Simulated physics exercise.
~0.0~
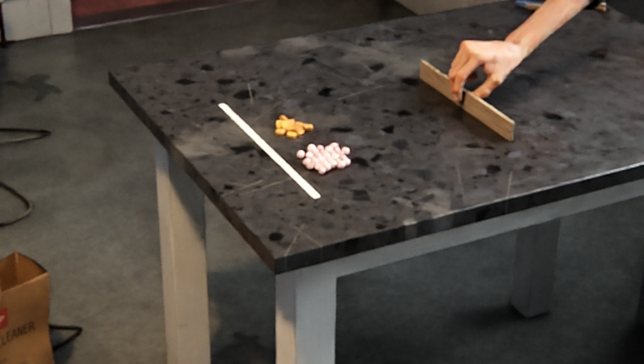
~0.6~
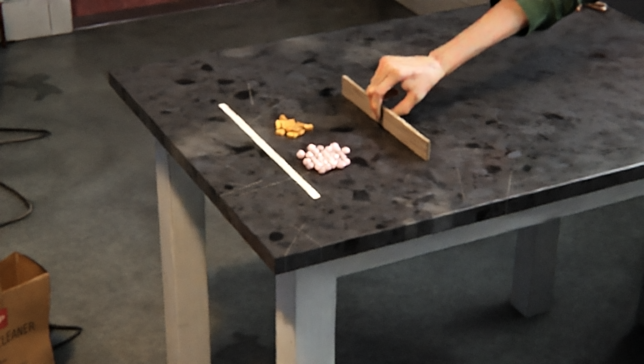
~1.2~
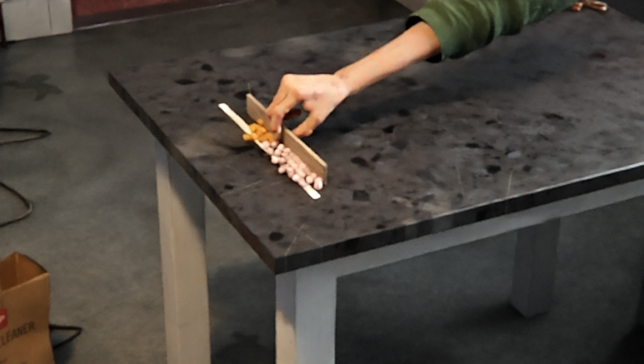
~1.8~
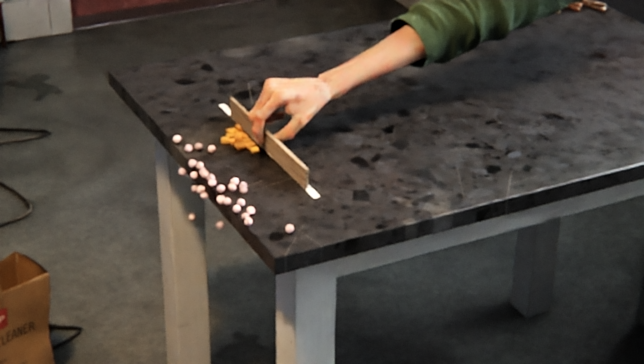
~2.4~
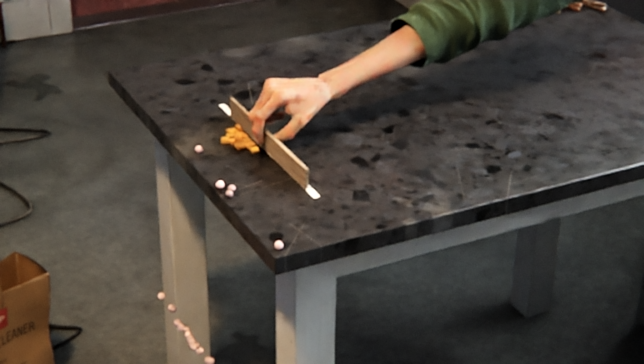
A hand-held wood strip pushes pink and orange pieces left; most pink ones fall off.
